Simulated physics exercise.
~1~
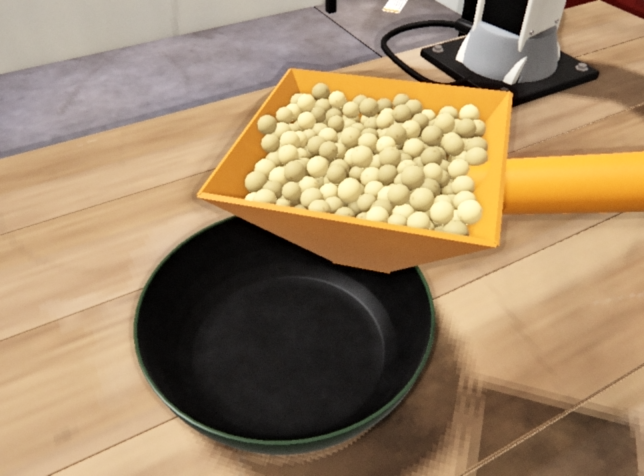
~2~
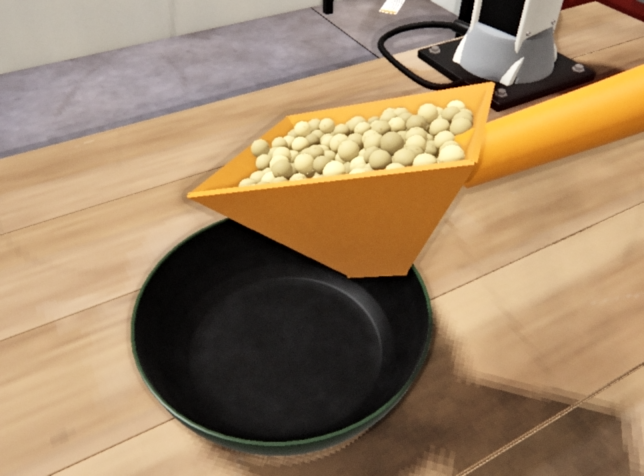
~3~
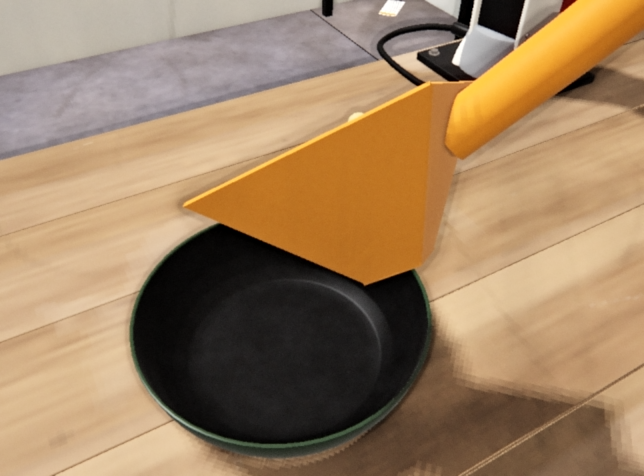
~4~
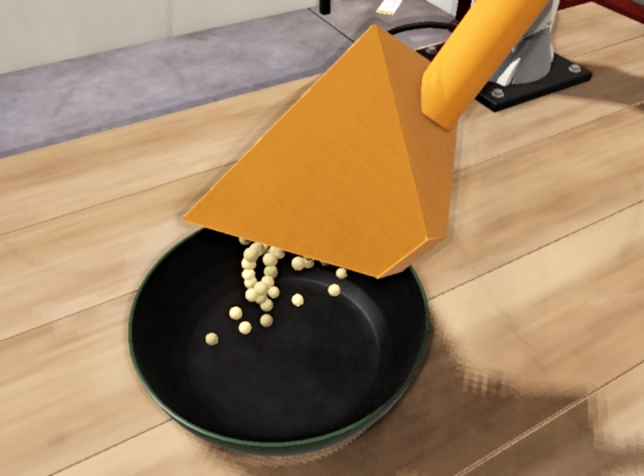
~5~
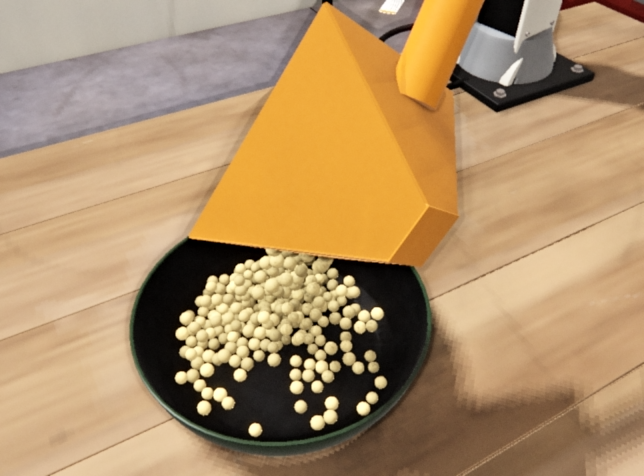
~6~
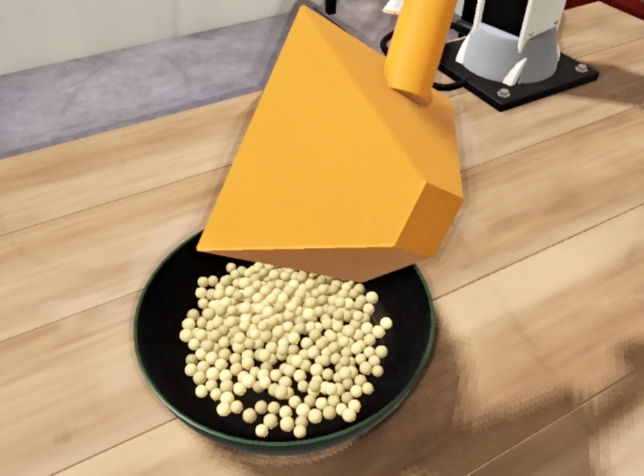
An orange scoop filled with pale round beans tilts steadily over a black pan on a wooden surface, tipping until the beans trickle and then pour out. The beans spread in a heap across the pan, and the scoop ends steeply tipped above them.
